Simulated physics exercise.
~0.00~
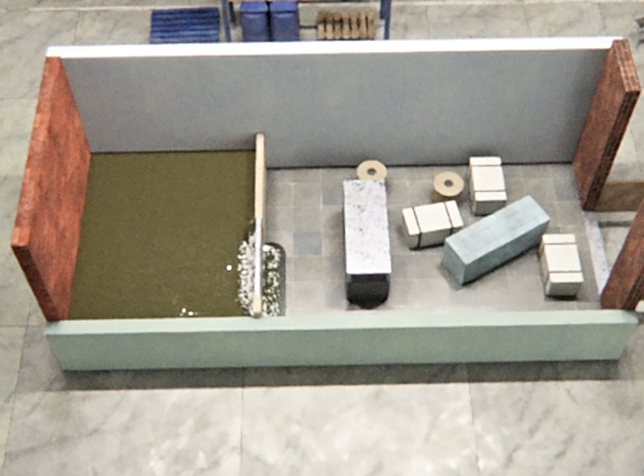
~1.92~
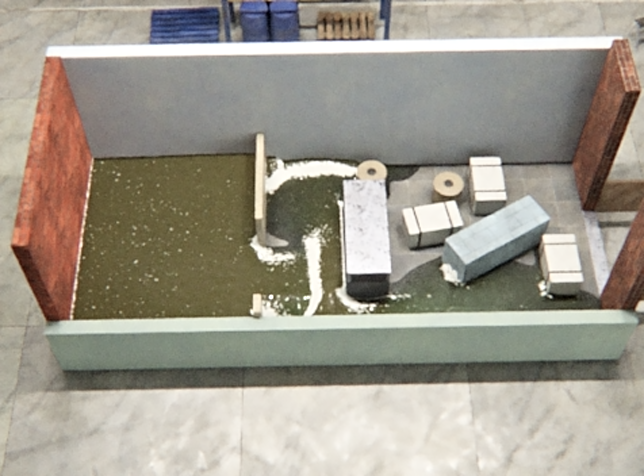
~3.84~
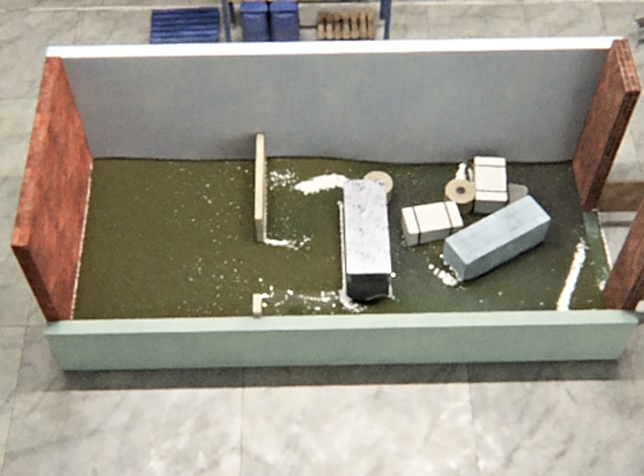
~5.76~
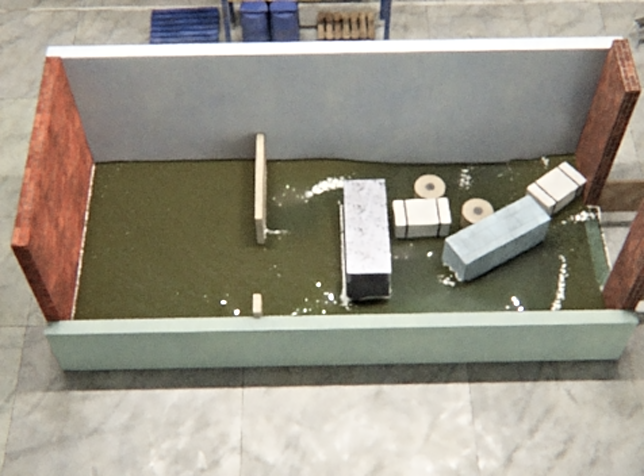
Murky green water bursting through a gap in a partition, flooding a walled room and shifting pale boxes and tan rings rightward.
